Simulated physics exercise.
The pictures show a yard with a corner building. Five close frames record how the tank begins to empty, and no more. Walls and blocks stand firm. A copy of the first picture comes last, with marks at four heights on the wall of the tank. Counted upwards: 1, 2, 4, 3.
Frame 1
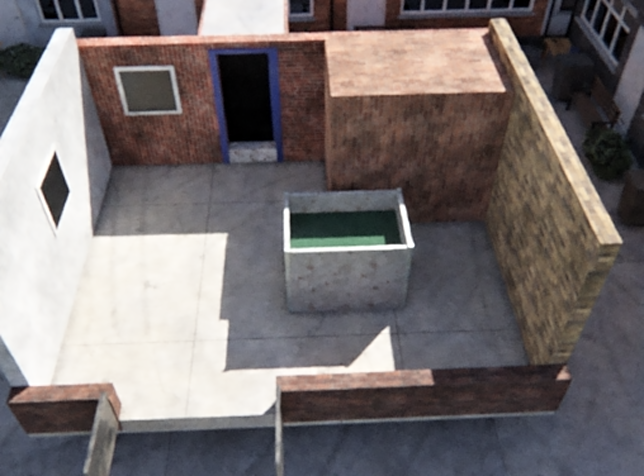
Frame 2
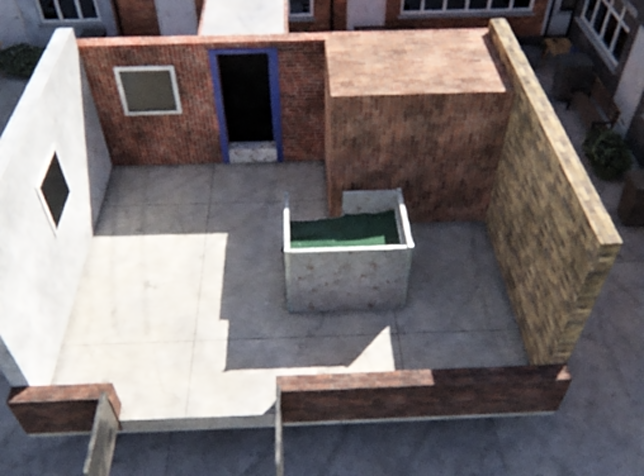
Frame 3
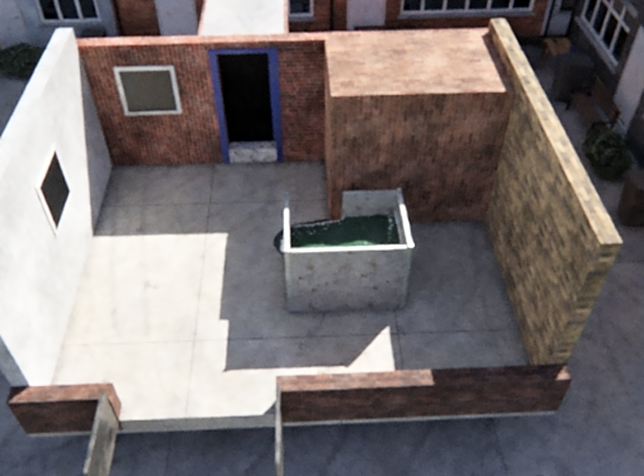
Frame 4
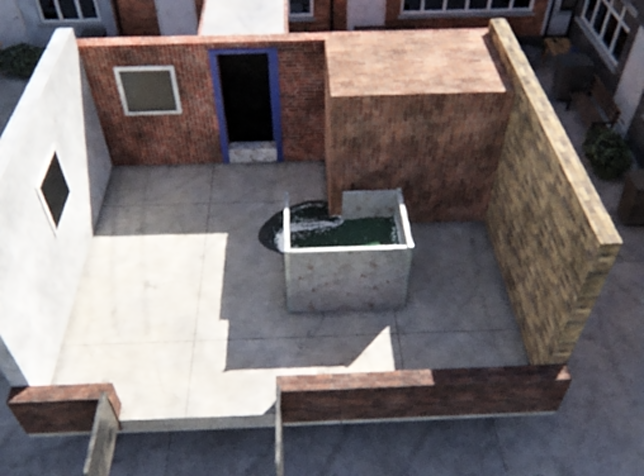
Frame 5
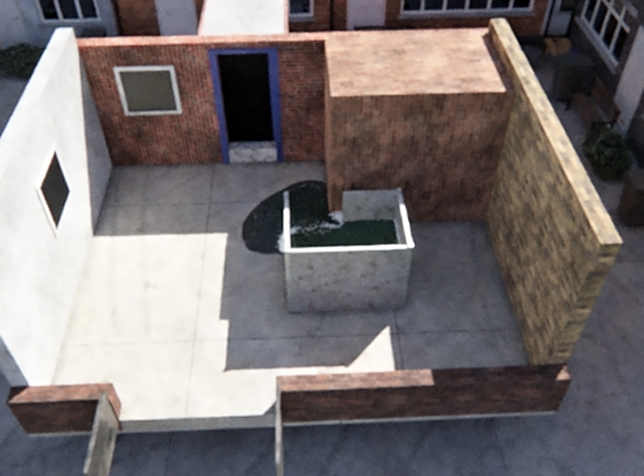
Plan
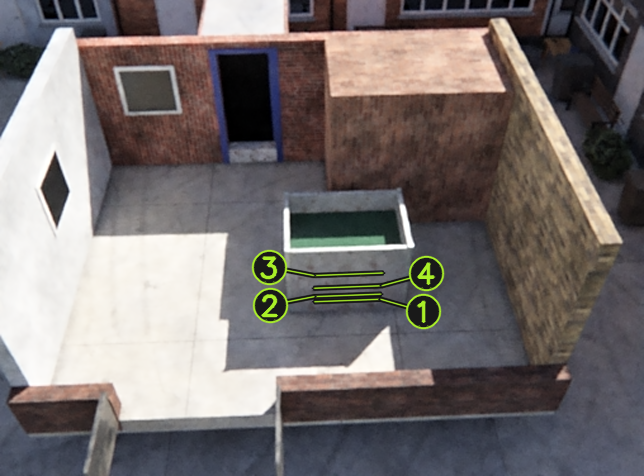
In a walled yard with a corner building, part of the back of a concrete tank gave way, and dark green water poured out and spread over the ground behind it and to the left.
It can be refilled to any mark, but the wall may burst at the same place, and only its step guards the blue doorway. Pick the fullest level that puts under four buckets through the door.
Mark 3.
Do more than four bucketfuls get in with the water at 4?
No, that is safe.
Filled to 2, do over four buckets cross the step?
No.
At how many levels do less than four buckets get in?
All four.
On the marked copy, 1 at (347, 300); 2 at (347, 295); 3 at (348, 274); 4 at (348, 287); from the bottom up 1, 2, 4, 3.
With 1, nothing gets over.
With 2, nothing gets over.
With 3, a splash gets over, under a bucket.
With 4, nothing gets over.
